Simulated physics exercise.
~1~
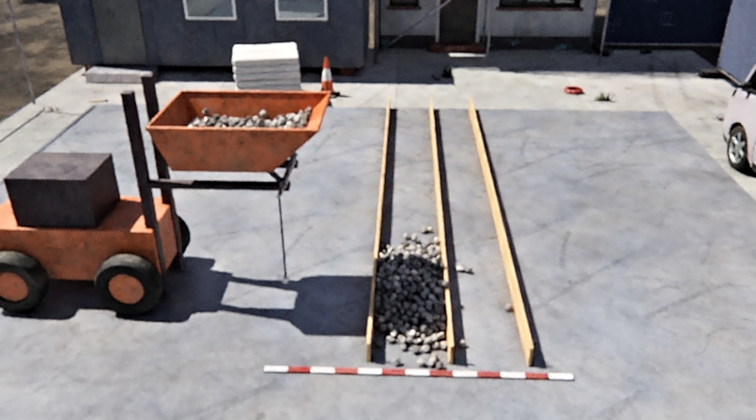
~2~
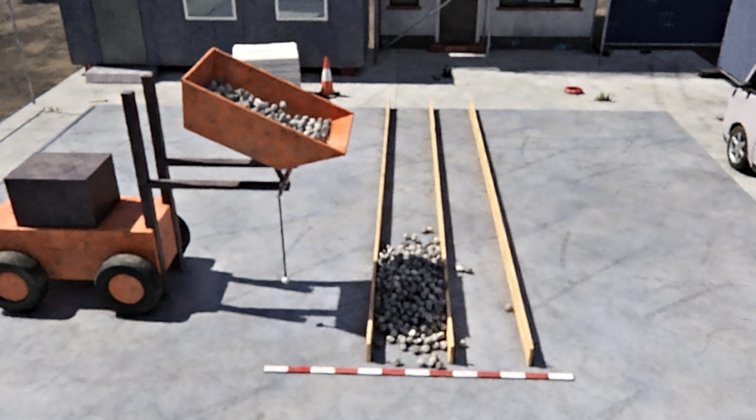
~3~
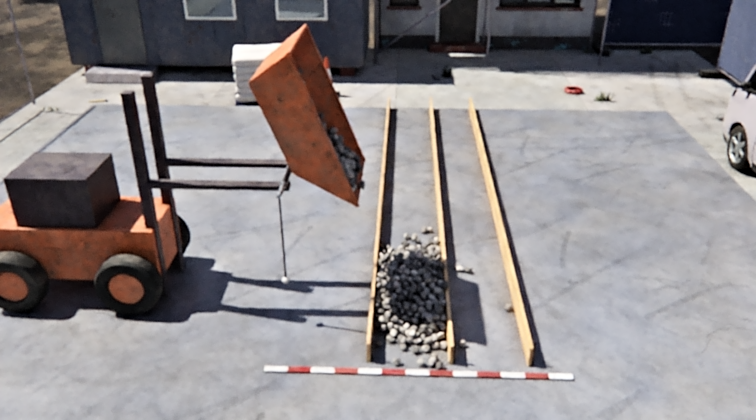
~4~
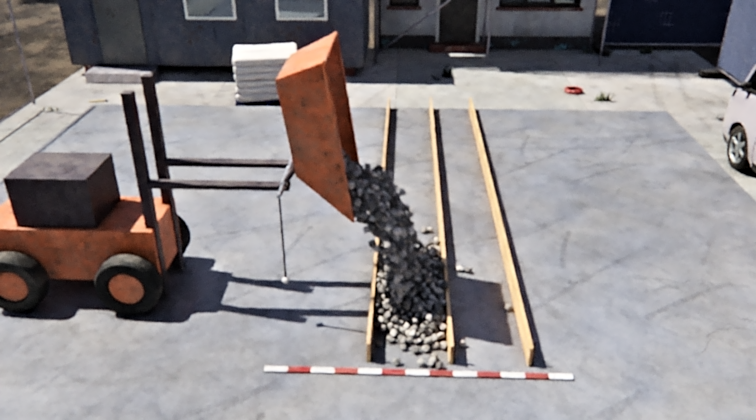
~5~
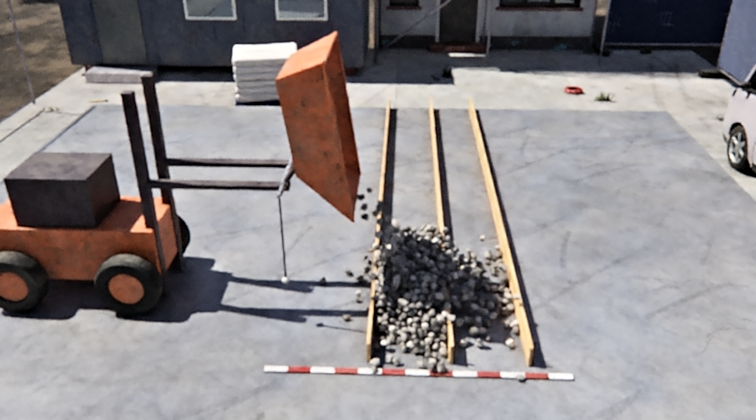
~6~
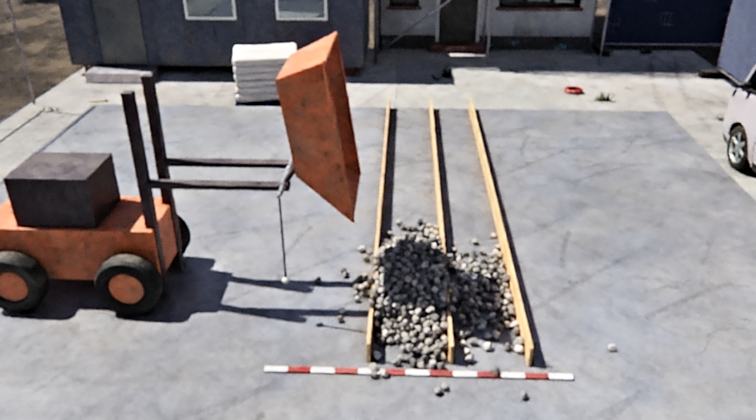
An orange skip full of grey stones, held up by a forklift on the left, tipped steeply to the right and poured its load onto the loose pile between the planks, where stones spilled into the far bay and a few scattered beyond.
